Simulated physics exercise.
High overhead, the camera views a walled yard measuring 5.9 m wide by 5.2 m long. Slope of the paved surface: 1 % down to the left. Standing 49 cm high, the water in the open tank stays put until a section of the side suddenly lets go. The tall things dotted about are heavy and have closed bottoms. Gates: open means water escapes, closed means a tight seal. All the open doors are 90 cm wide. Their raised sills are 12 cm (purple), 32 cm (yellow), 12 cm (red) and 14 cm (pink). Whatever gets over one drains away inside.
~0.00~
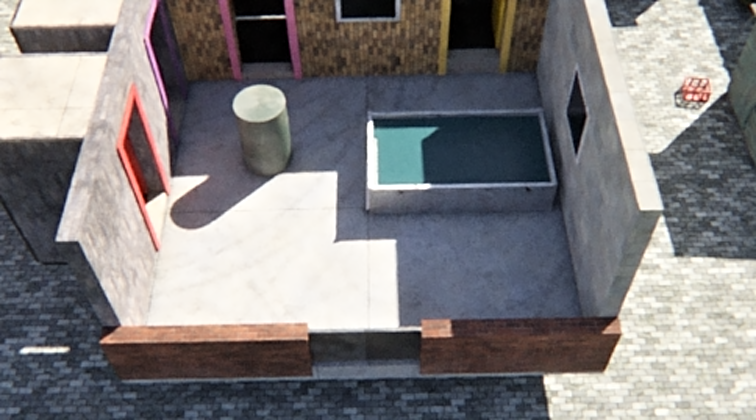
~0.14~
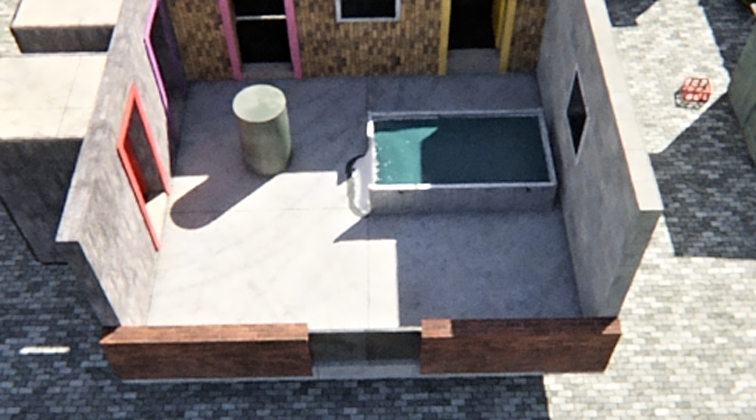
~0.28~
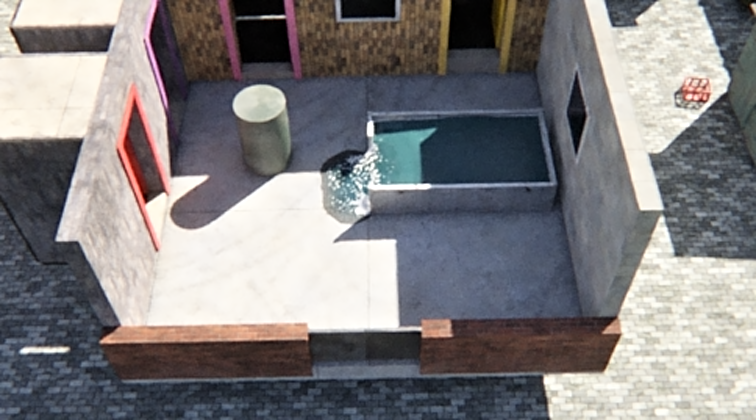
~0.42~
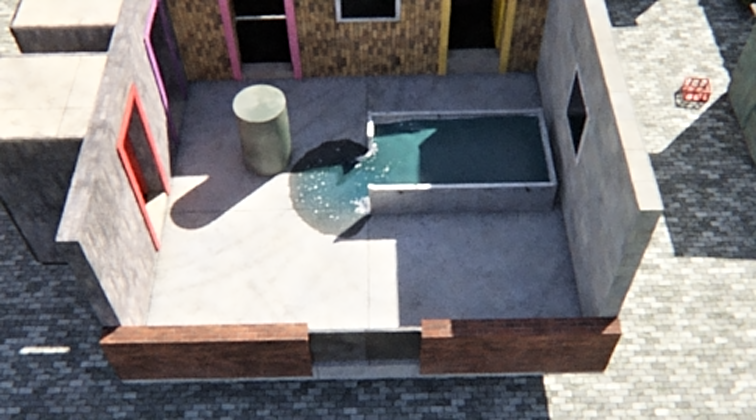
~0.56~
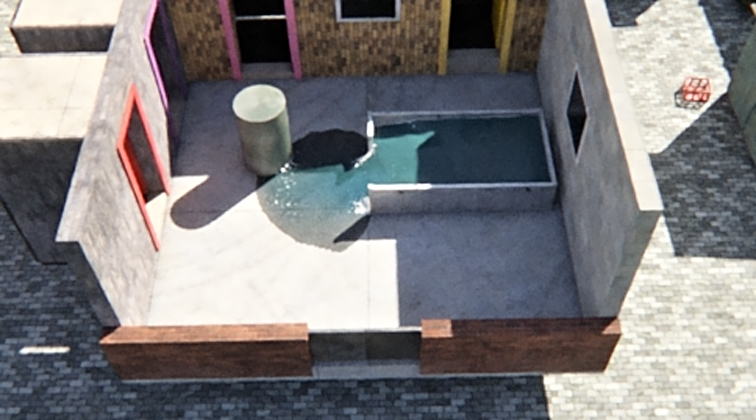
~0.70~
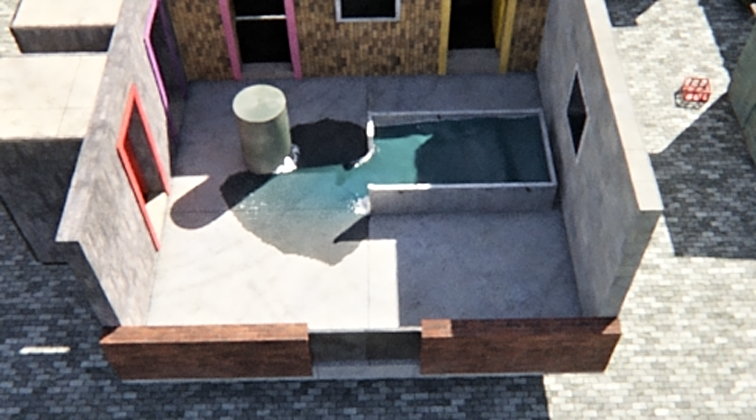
In a walled yard seen from above, water poured out of the left end of an open tank, splashed onto the pale floor and spread leftward in a widening pool, reaching around the round pillar's base.
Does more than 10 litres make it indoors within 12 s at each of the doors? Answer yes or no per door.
Purple door, no; yellow door, no; red door, yes; pink door, no.
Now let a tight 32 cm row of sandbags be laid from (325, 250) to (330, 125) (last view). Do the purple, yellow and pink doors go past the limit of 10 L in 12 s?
Doors: Purple stays under / yellow stays under / pink stays under.
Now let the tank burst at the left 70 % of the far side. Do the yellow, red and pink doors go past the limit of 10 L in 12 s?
At yellow the amount is beneath the mark, at red it is beneath the mark, and at pink it is beneath the mark.
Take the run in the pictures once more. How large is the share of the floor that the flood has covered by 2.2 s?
40 %.
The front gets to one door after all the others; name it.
Last: Yellow.
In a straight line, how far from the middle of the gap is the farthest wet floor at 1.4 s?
It comes to some 3.4 metres.
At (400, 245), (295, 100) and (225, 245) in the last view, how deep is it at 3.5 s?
0, 2 and 4 cm.
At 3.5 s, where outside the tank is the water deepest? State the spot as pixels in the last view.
Near (141, 342).
After 1.4 s water covers 25 % of the floor and is deepest (26 cm) near (358, 190); purple door not reached, yellow door not reached, red door 19 cm at the sill, 0 L in, pink door not reached.
After 2.2 s water covers 40 % of the floor and is deepest (25 cm) near (288, 173); purple door 2 cm at the sill, 0 L in, yellow door not reached, red door 23 cm at the sill, 28 L in, pink door 9 cm at the sill, 0 L in.
After 3.5 s water covers 45 % of the floor and is deepest (26 cm) near (141, 342); purple door 4 cm at the sill, 0 L in, yellow door not reached, red door 20 cm at the sill, 84 L in, pink door 9 cm at the sill, 0 L in.
After 7.0 s water covers 90 % of the floor and is deepest (13 cm) near (163, 223); purple door 9 cm at the sill, 0 L in, yellow door 1 cm at the sill, 0 L in, red door 13 cm at the sill, 111 L in, pink door 6 cm at the sill, 0 L in.
After 12.0 s water covers 95 % of the floor and is deepest (9 cm) near (165, 213); purple door 6 cm at the sill, 0 L in, yellow door 7 cm at the sill, 0 L in, red door 9 cm at the sill, 111 L in, pink door 6 cm at the sill, 0 L in.
